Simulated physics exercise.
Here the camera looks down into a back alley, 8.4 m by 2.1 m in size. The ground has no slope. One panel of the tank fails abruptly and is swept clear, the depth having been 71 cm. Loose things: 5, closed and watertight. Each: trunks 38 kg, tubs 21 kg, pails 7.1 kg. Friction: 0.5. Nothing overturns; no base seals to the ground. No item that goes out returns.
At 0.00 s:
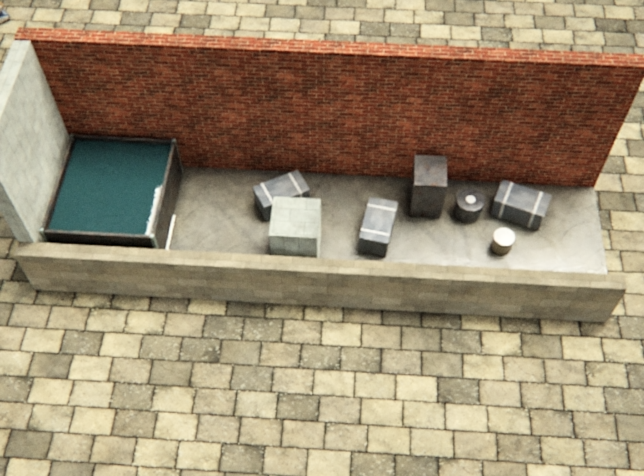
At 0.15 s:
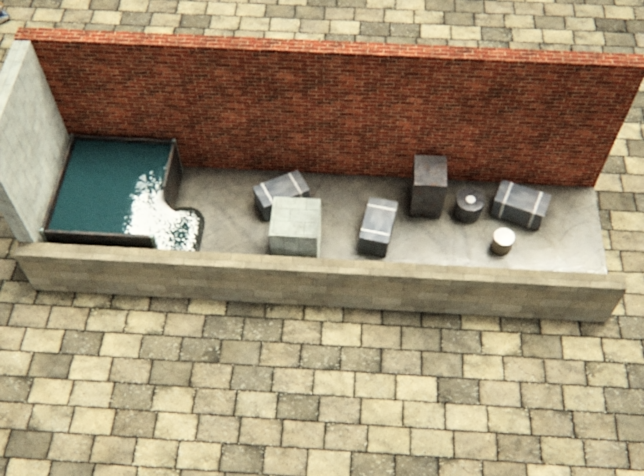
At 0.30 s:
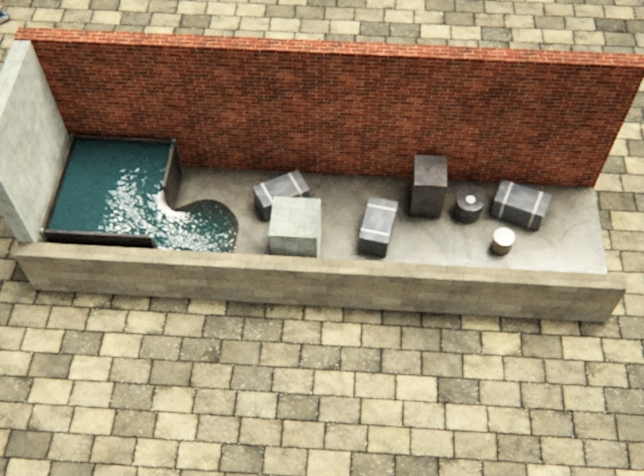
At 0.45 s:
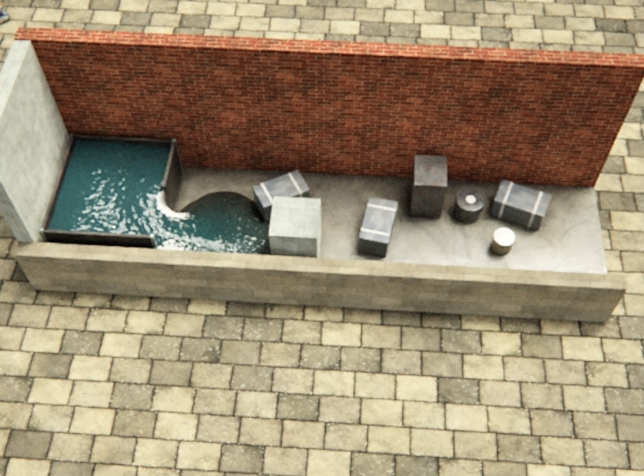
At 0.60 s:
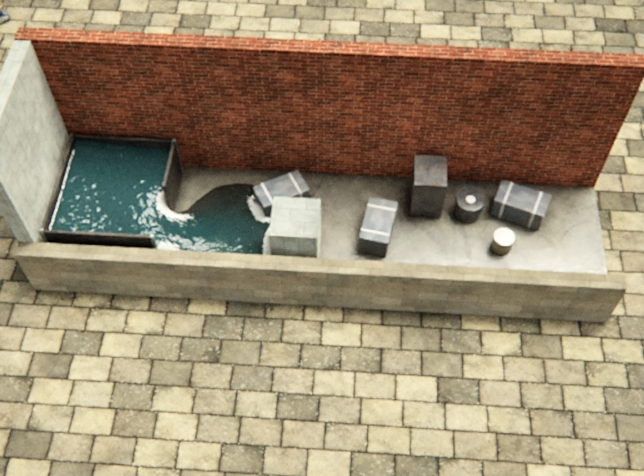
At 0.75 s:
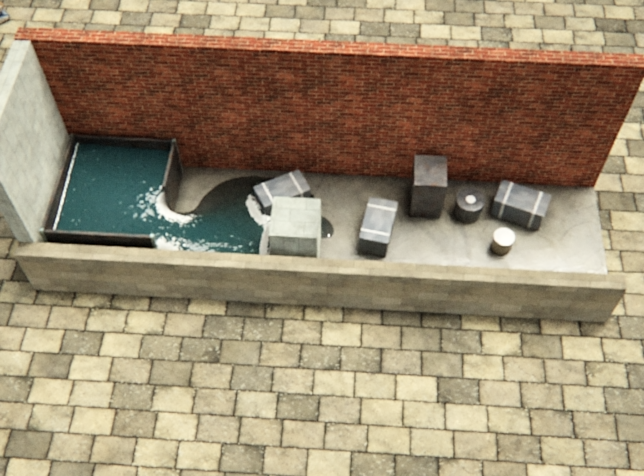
The footage shows a tank of teal water at the left of a walled alley opening at one panel, with foaming water spilling out rightward across the floor and reaching the nearest blocks, while the scattered objects stay still.
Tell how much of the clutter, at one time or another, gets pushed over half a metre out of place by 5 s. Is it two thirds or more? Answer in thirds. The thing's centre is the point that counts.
No, it is between one and two thirds.
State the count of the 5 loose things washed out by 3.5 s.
Total: 0.
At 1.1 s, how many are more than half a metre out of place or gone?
Tally: 0.
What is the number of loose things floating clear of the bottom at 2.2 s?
It comes to 0 of them.
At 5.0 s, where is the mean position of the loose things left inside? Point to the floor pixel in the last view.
Somewhere near (486, 239).
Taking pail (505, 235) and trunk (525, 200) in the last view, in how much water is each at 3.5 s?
I'd put it at 4 cm and 5 cm respectively.
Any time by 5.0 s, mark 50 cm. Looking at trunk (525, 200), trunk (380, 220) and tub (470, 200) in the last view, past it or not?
First stays inside the line, second crosses the line, third stays inside the line.
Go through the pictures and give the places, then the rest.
In the first frame, a trunk at (281, 188) rests on the ground; a trunk at (379, 220) rests on the ground; water covers 2.8 m2; 0 of 5 have shifted.
In the second frame, a trunk at (281, 188), on the bottom; a trunk at (379, 220), on the bottom; 3.4 m2 under water; 0 of 5 have shifted.
In the third frame, a trunk at (281, 188) rests on the ground; a trunk at (379, 220), on the bottom; water covers 4.1 m2; 0 of 5 have shifted.
In the fourth frame, a trunk at (281, 188) rests on the ground; a trunk at (379, 220), on the bottom; 5.0 m2 under water; 0 of 5 have shifted.
In the fifth frame, a trunk at (281, 188) rests on the ground; a trunk at (379, 220), on the bottom; water covers 5.4 m2; 0 of 5 have shifted.
In the sixth frame, a trunk at (282, 188), on the bottom; a trunk at (379, 220) rests on the ground; water covers 5.9 m2; 0 of 5 have shifted.
After 1.1 s 0 of 5 are over 50 cm from their spots; 0 afloat.
After 2.2 s 1 of 5 are over 50 cm from their spots; 0 afloat.
After 3.5 s 2 of 5 are over 50 cm from their spots; 1 afloat.
After 5.0 s 3 of 5 are over 50 cm from their spots, and 3 have been at some point; 1 afloat.
